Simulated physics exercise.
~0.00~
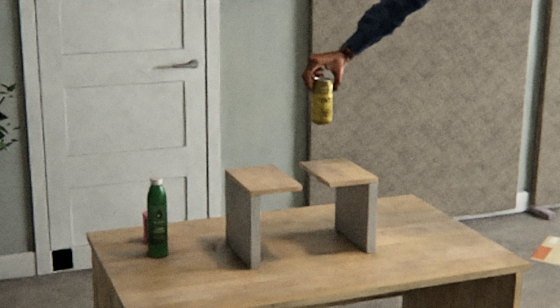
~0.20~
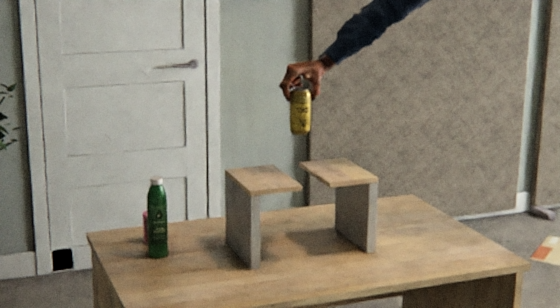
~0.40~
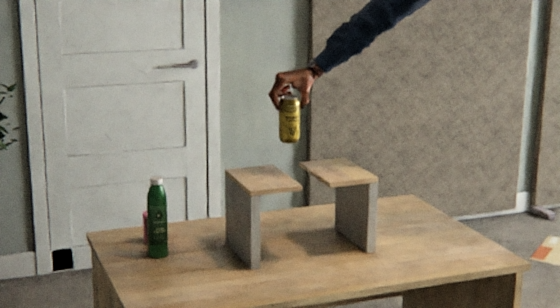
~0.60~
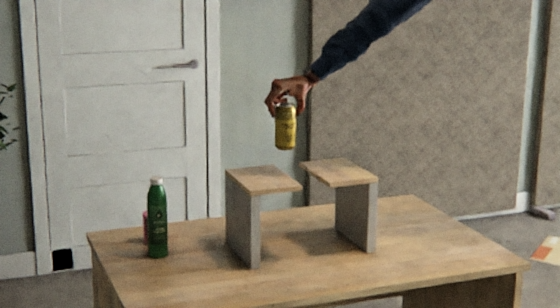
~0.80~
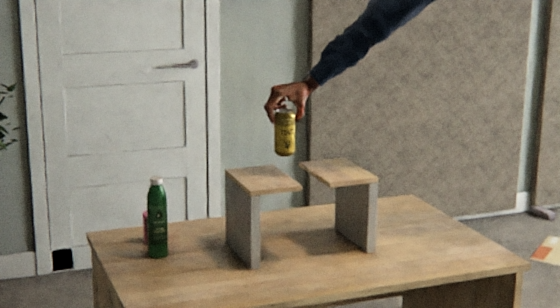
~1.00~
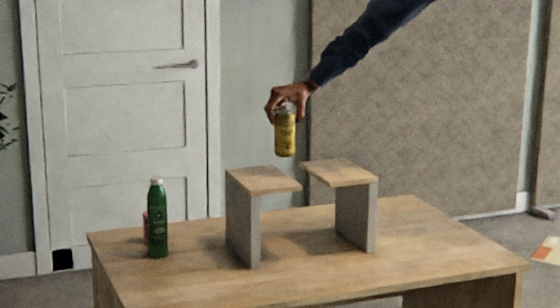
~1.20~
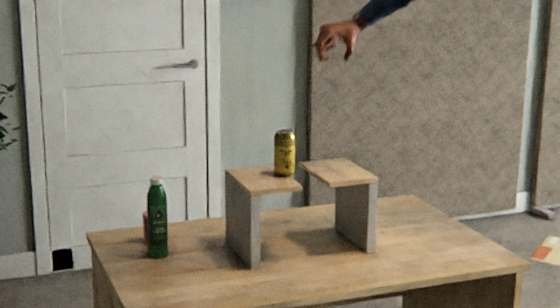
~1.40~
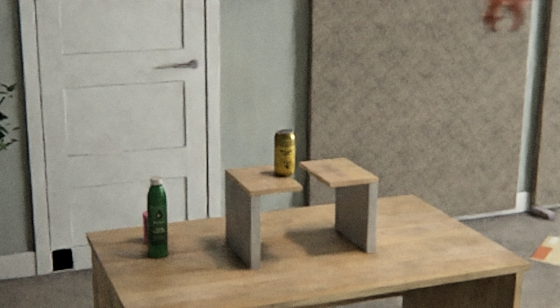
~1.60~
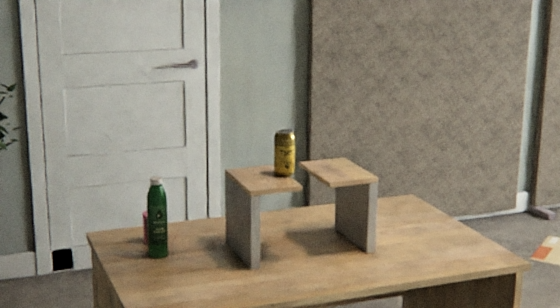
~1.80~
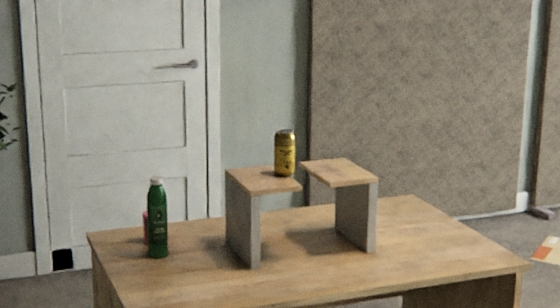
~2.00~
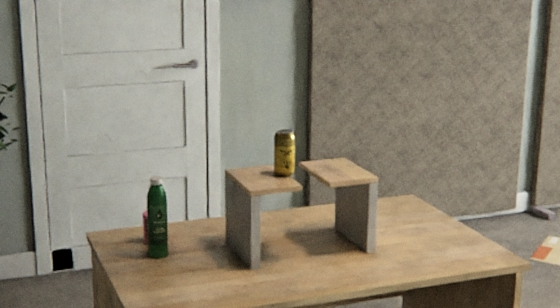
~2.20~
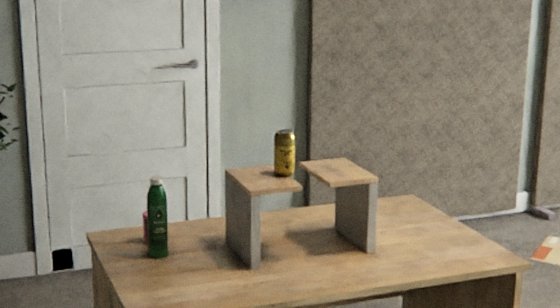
The clip shows a hand lowering a yellow can above two small ledges on a wooden table, beside a green bottle and a partly hidden pink object. The hand lets go and withdraws, and the can stays upright on top near the gap, at the left ledge's edge.
